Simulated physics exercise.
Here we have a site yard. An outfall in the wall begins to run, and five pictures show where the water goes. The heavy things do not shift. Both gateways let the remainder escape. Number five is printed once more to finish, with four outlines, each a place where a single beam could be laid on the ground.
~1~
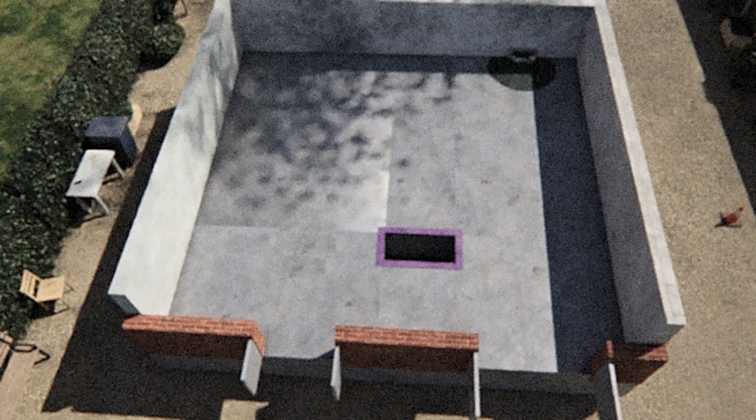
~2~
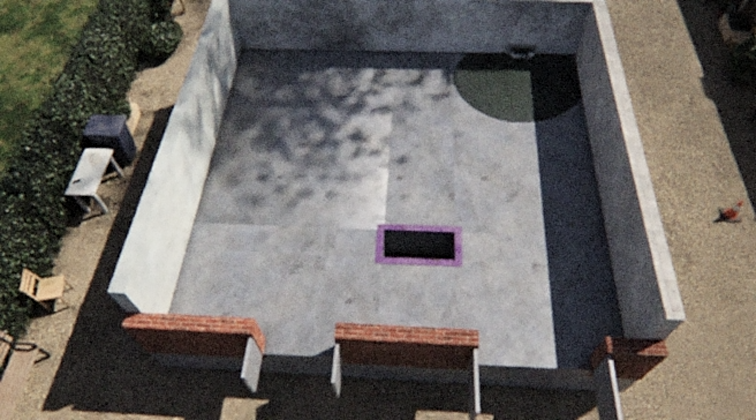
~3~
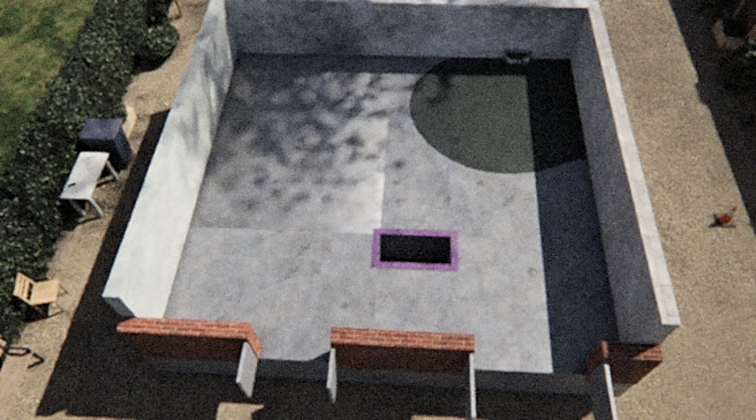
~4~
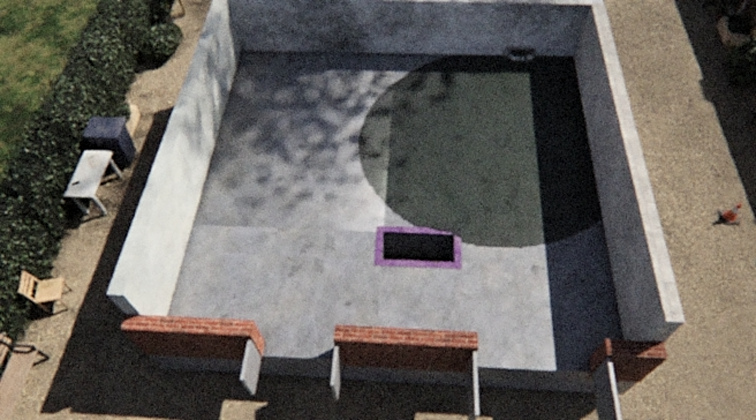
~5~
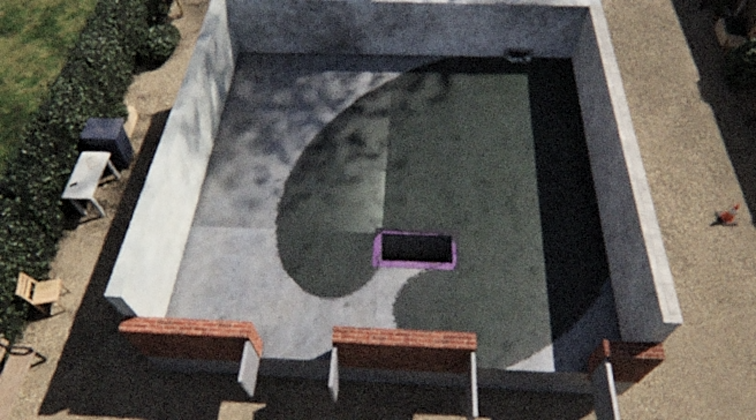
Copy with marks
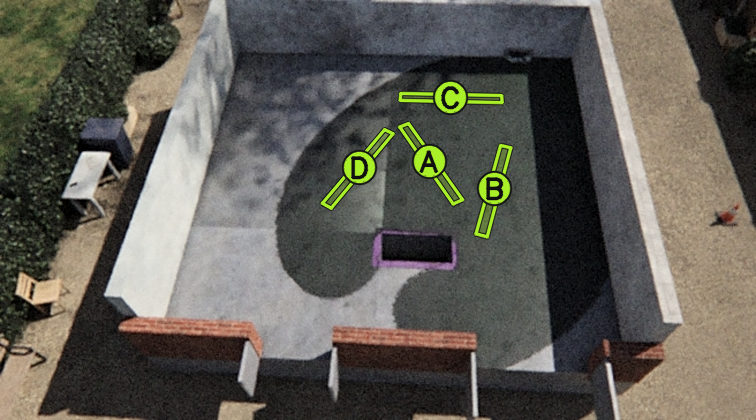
A dark wet patch spreads across the pale grey floor of a walled yard, seen from high above at a steep angle. Low brick-topped walls with open gates line the near side, a purple-edged black drain pit sits near the middle, and a hedge stands left. From the outfall at upper right, the patch widens left and downward, then curls around the pit and enters it, while the view shifts very slightly.
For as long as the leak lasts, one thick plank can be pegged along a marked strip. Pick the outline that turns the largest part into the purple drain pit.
Take D.
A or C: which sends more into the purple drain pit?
That would be C.
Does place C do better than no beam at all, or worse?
Place C is worse.
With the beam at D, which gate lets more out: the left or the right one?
More leaves on the left.
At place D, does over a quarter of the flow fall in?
Yes.
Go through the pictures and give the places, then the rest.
In the first frame, outfall at (523, 53); purple drain pit at (420, 248); open gate at (303, 344); open gate at (531, 356); front seen at (525, 87), 2 % of the ground wet; purple drain pit still dry.
In the second frame, front seen at (509, 117), 9 % of the ground wet; purple drain pit still dry.
In the third frame, front seen at (445, 153), 18 % of the ground wet; purple drain pit still dry.
In the fourth frame, front seen at (459, 237), 35 % of the ground wet; purple drain pit still dry.
In the fifth frame, front seen at (306, 279), 56 % of the ground wet; purple drain pit taking water.
On the marked copy, A from (404, 125) to (457, 201); B from (481, 235) to (505, 146); C from (400, 96) to (501, 99); D from (326, 205) to (388, 131).
For place A, about 12 % of the stream goes into the purple drain pit, about 84 % out by the gates.
For place B, about 22 % of the stream goes into the purple drain pit, about 76 % out by the gates.
For place C, about 23 % of the stream goes into the purple drain pit, about 75 % out by the gates.
For place D, about 34 % of the stream goes into the purple drain pit, about 63 % out by the gates.
